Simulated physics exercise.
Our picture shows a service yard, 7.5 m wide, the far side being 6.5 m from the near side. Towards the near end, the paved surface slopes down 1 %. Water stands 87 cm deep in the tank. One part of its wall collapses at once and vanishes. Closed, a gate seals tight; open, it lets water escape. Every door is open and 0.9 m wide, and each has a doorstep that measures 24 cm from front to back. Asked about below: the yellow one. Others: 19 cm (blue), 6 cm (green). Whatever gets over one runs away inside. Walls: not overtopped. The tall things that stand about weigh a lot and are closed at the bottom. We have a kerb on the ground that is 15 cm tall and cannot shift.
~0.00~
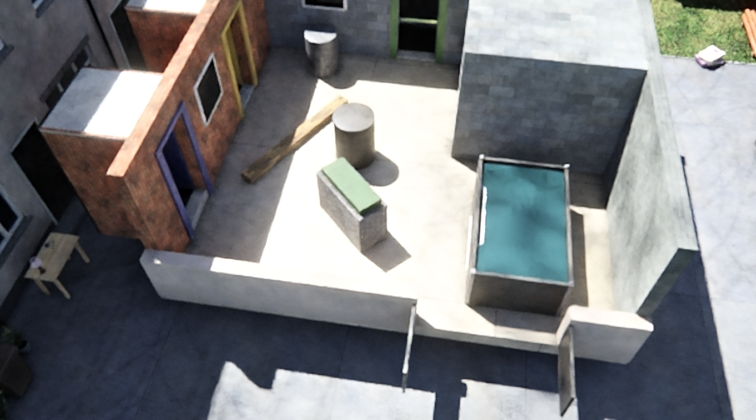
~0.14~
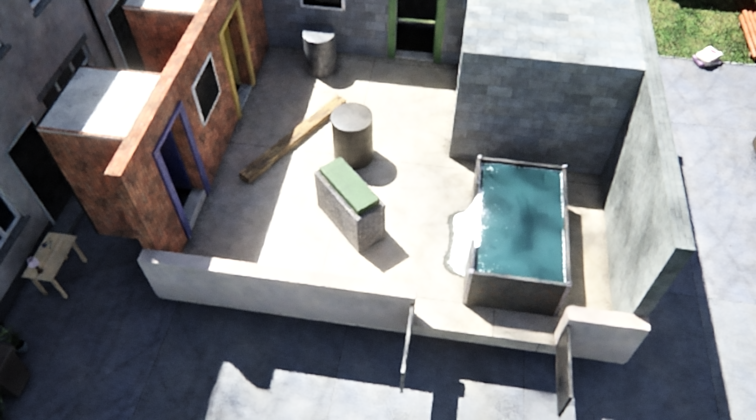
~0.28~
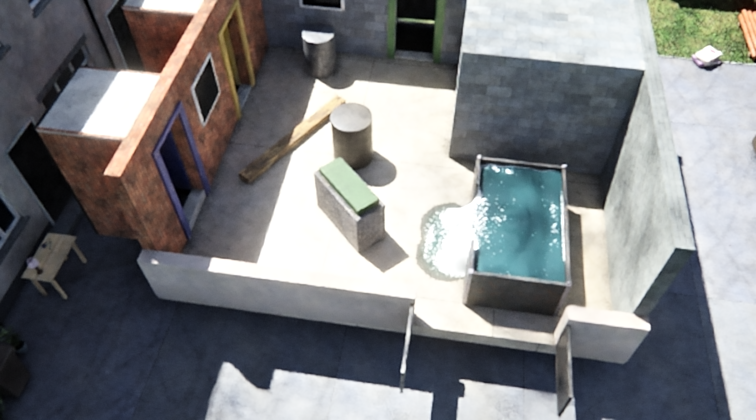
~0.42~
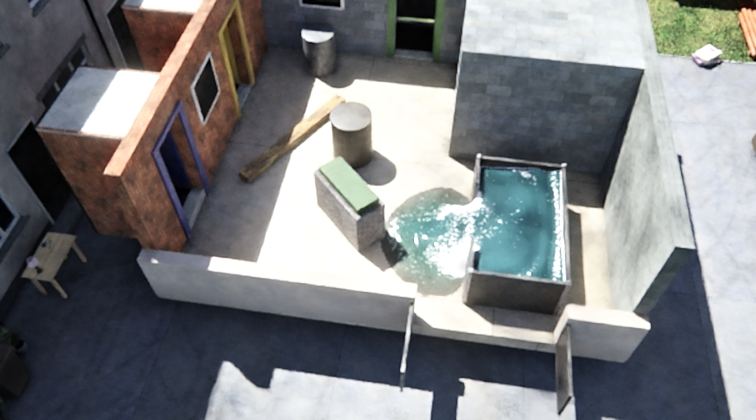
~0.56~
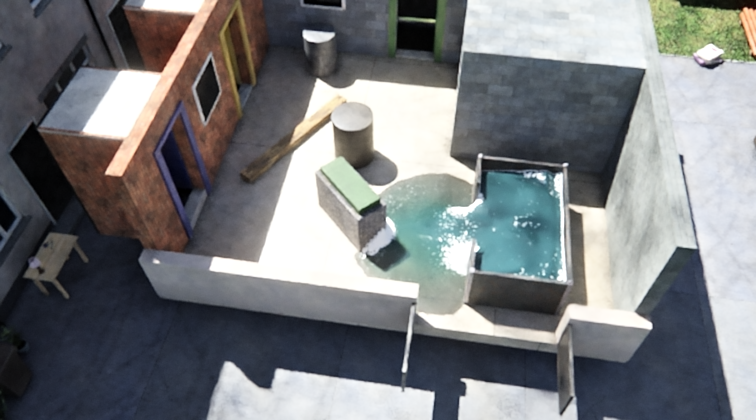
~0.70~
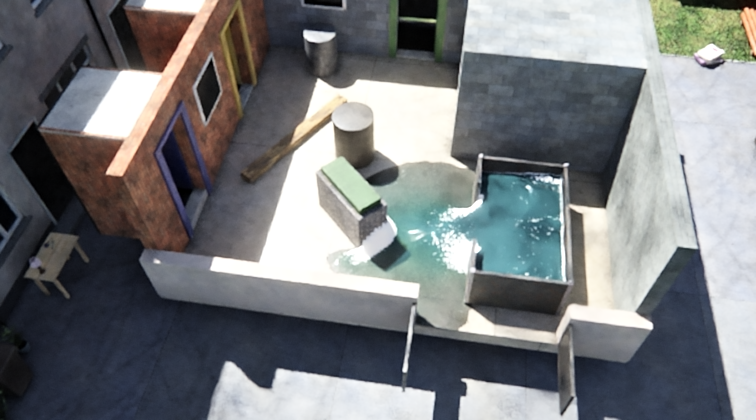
A walled, pale-paved service yard is seen from high above, with a brick building and its blue and yellow doorways on the left, and grey block walls at the back and right. A dark-sided tank of teal water stands at the right, near a green-topped grey block, a round drum and a wooden beam. Water bursts from the tank's left side, spreads foaming across the paving, splashes against the block and curls past its near end.
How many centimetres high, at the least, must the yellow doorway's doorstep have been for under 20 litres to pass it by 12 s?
About 6 cm.
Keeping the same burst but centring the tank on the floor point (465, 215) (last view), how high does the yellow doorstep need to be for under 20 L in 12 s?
A height near 7.5 cm.
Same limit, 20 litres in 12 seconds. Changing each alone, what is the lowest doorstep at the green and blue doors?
You'd want some 10.0 cm at green and some 21 cm at blue.
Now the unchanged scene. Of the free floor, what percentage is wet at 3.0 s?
Close to 65 per cent of it is wet.
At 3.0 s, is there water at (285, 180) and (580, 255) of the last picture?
I'd call the first touched by the flood and the second spared by the flood.
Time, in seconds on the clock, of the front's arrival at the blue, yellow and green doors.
Front log: Blue = 2.0 s, yellow = 2.4 s, green = 2.6 s.
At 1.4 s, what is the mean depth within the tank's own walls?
I'd put it at some 49 centimetres on average.
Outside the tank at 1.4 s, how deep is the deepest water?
Around 52 centimetres.
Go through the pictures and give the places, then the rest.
The first frame shows still water, 87 cm deep, in the tank at (522, 219); the yellow door at (240, 64) is dry.
In the second frame, water pours out at (472, 234) and has run 0.4 m, to (447, 264); about 10 cm deep outside, 87 cm at the back.
In the third frame, water pours out at (472, 234) and has run 0.9 m, to (421, 255); about 14 cm deep outside, 80 cm at the back.
In the fourth frame, the gap is at (472, 234), the front 1.5 m out at (388, 247); the back of the tank holds 74 cm.
In the fifth frame, water pours out at (473, 234) and has run 2.0 m, to a hidden place; about 7 cm deep outside, 75 cm at the back.
In the sixth frame, water pours out at (474, 233) and has run 2.4 m, to (333, 260); about 5 cm deep outside, 72 cm at the back; 3.5 m in a straight line remain to the yellow door at (239, 63).
After 1.4 s water covers 30 % of the floor, deepest (52 cm) near (357, 172); it has not reached the yellow door.
After 3.0 s water covers 65 % of the floor, deepest (30 cm) near (195, 228); 3 cm at the yellow door, 0 litres in over its 7 cm doorstep.
After 12.0 s water covers 95 % of the floor, deepest (12 cm) near (358, 303); 9 cm at the yellow door, 11 litres in over its 7 cm doorstep.
At the yellow door as built, the water arrived by 2.5 s and peaked near 11 cm at 9.0 s.
Run again over the same 12 s with other heights there, 25 litres in over 5.5 cm, 15 litres over 6.5 cm. The limit of 20 litres is kept from about 6 cm up.
